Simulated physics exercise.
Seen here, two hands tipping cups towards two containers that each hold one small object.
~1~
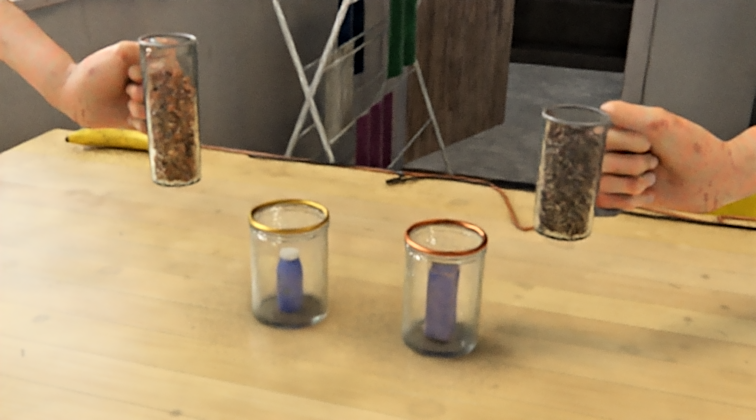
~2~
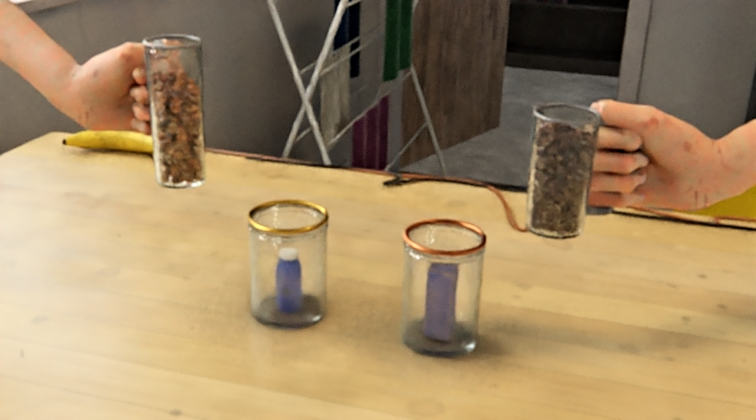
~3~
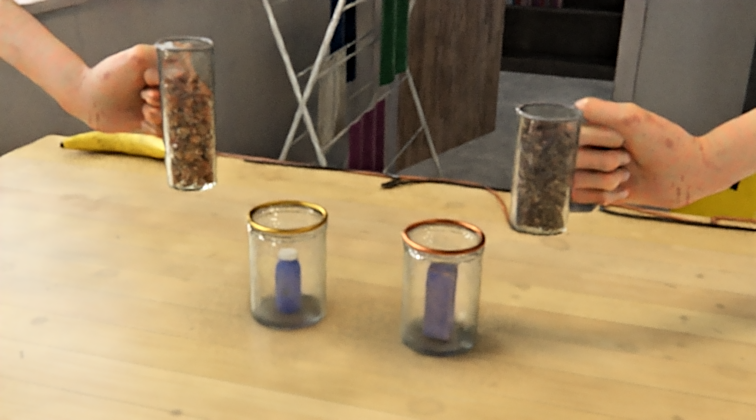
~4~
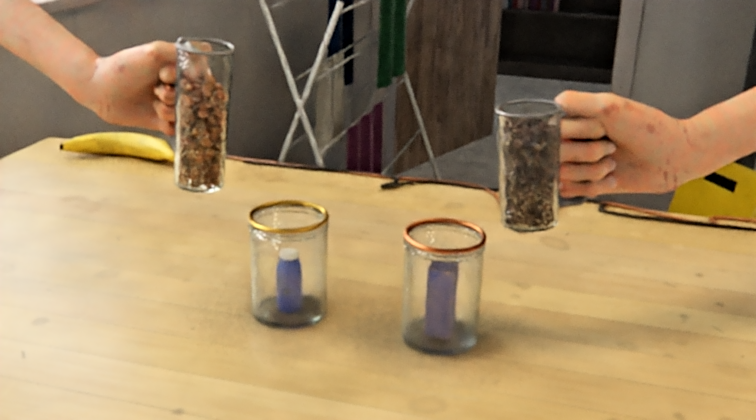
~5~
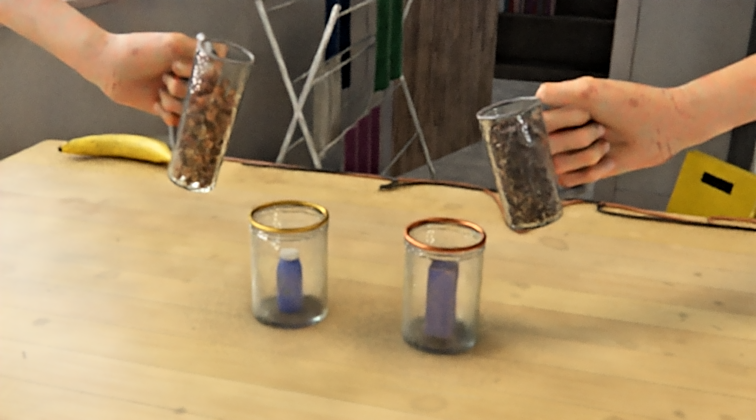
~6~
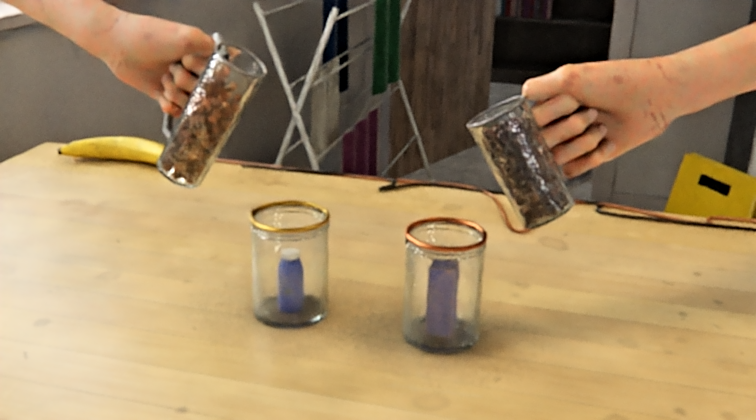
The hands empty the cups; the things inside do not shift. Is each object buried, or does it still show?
The left one still sticks out; the right one still sticks out.
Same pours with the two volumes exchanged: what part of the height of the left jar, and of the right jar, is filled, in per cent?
Some 60 per cent left and 65 right.
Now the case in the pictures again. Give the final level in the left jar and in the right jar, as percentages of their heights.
Some 55 per cent left and 60 right.
Then, 0.26 s after the last picture, left jar empty, all of its cupful still in the cup; right jar empty, all of its cupful still in the cup.
Then, 0.60 s after the last picture, left jar empty, all of its cupful still in the cup; right jar nearly empty, nearly all of its cupful still in the cup.
Then, 0.96 s after the last picture, left jar nearly empty, about two thirds of its cupful still in the cup; right jar a quarter full, about half of its cupful still in the cup.
At rest, left jar half full (surface near (290, 257)), nothing beside it; right jar two thirds full (surface near (444, 272)), nothing beside it; the left thing is still showing; the right thing is still showing.
